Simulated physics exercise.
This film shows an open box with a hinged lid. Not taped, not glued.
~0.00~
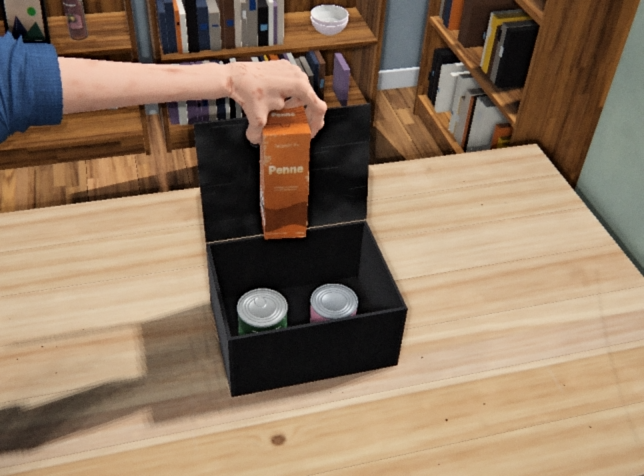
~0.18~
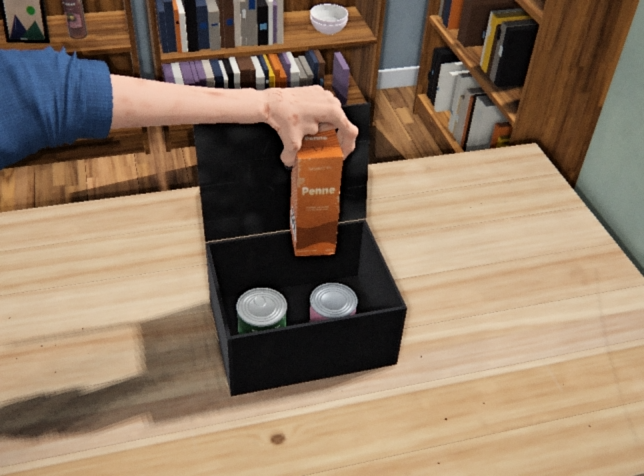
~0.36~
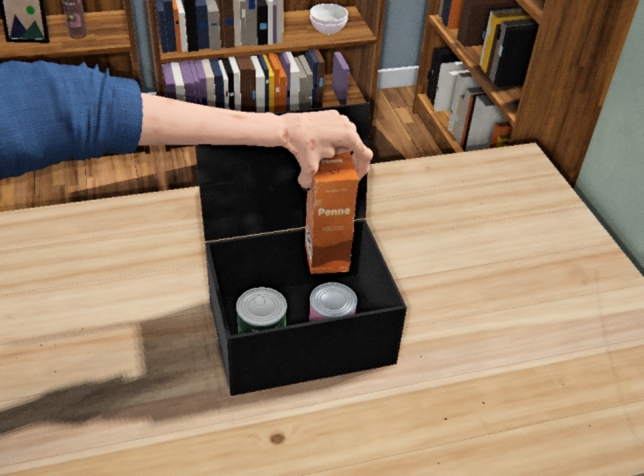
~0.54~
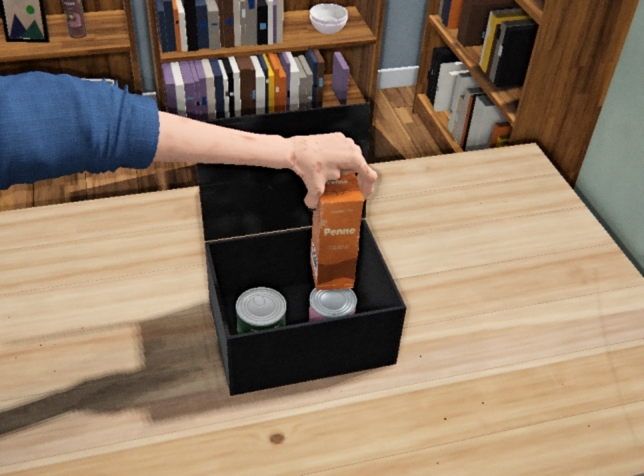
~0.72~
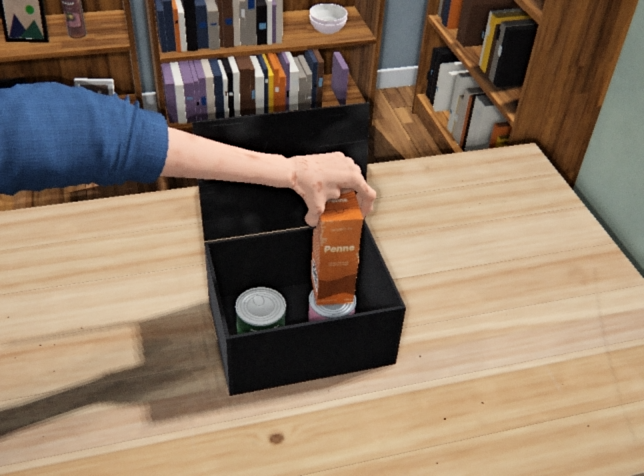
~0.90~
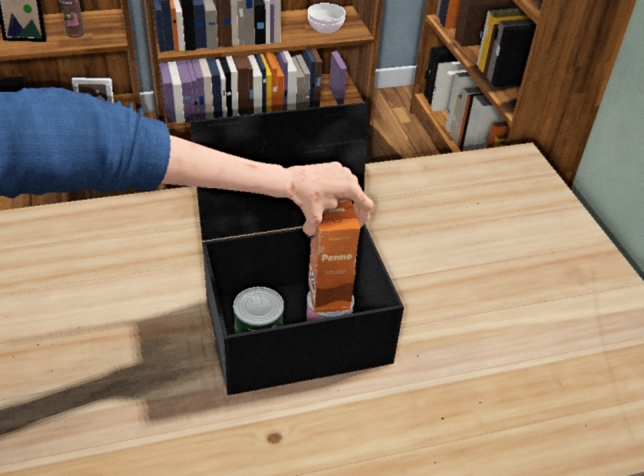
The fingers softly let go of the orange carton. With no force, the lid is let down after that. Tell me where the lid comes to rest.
Well, the lid can't go all the way down, see.
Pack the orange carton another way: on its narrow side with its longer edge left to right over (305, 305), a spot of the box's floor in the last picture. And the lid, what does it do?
Once it's packed that way, the lid settles all the way.
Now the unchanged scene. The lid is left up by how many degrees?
I'd put it at roughly 55°.
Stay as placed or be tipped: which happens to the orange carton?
Result: The orange carton remains as it was set.
Around 1.90 s, lid starting down.
Around 2.30 s, lid 74° above the rim.
Around 2.50 s, lid 57° above the rim.
Finally (3.0 s), lid 56° above the rim; all 3 still in place. Final places as the last picture's camera would see them, orange carton near (333, 260).
